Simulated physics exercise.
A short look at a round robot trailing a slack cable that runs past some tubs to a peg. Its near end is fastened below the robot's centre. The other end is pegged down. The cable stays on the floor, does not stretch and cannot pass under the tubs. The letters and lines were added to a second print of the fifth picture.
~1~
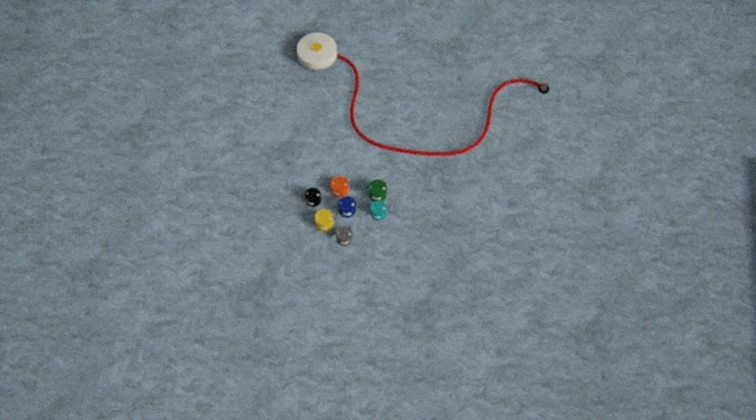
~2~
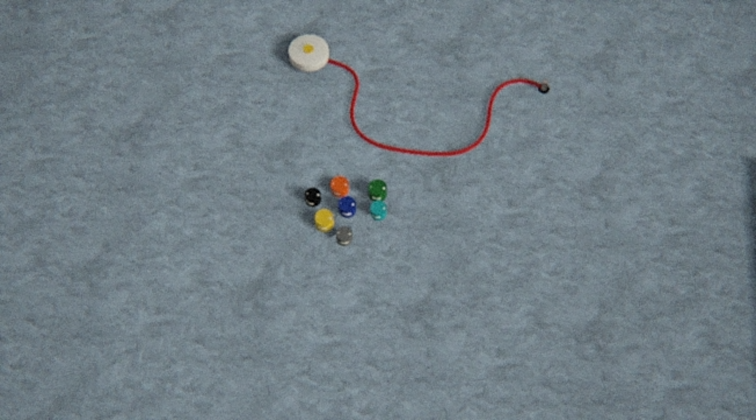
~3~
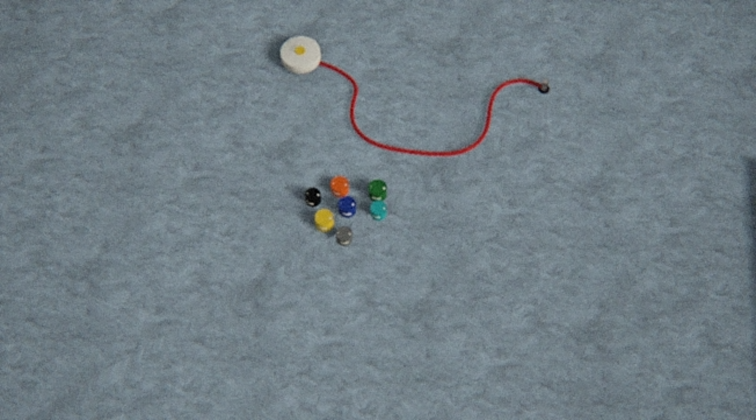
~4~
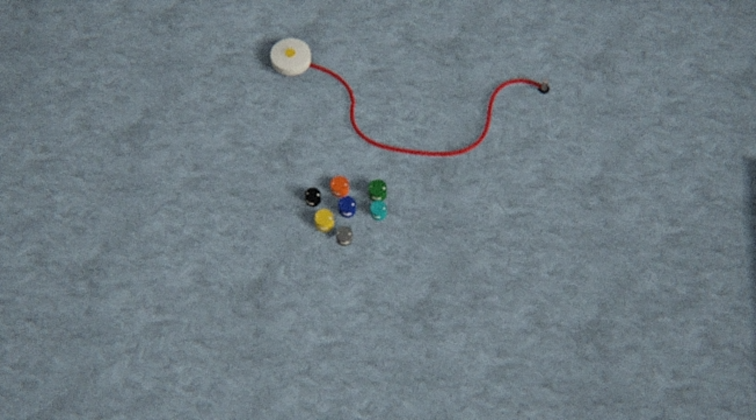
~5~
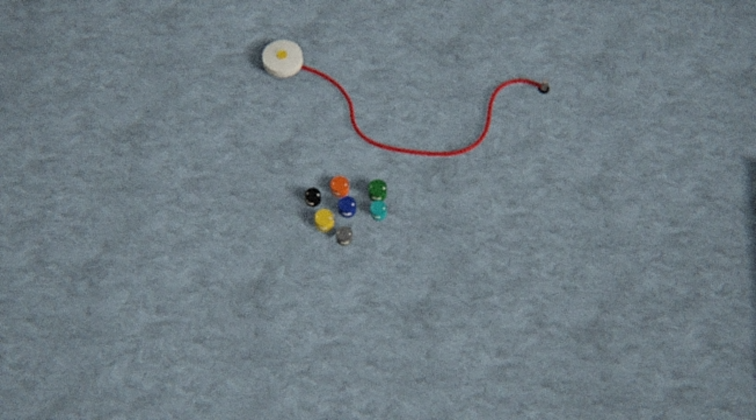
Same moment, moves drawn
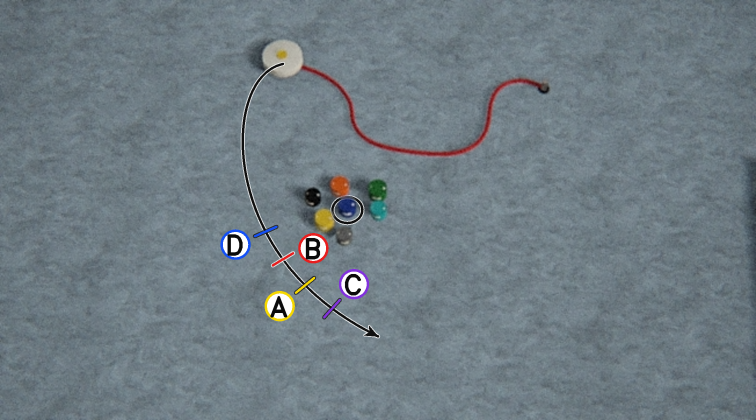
On a mottled blue-grey surface, a round white disc trailing a curved red cord slides slowly a short way left and slightly downward, while the cord's far end and the cluster of seven small coloured tubs below stay still.
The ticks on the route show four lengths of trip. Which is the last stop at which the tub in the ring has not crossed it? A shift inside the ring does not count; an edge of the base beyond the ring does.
Up to mark C.
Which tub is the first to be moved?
Black.
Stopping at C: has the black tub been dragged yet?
Yes.
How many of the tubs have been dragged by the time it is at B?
The count is none.
On the copy, A at (305, 285); B at (283, 259); C at (332, 309); D at (266, 232); the ring at (347, 210); the route from (283, 64) via (254, 204) to (378, 337).
On C. First, robot (242, 138); blue tub (347, 207).
Then, robot (268, 234); blue tub (347, 207).
Finally, robot (332, 305); blue tub (347, 207); black tub (330, 205); the blue tub is still in its ring.
By contrast, A is safe but short; B is safe but short; D is safe but short.
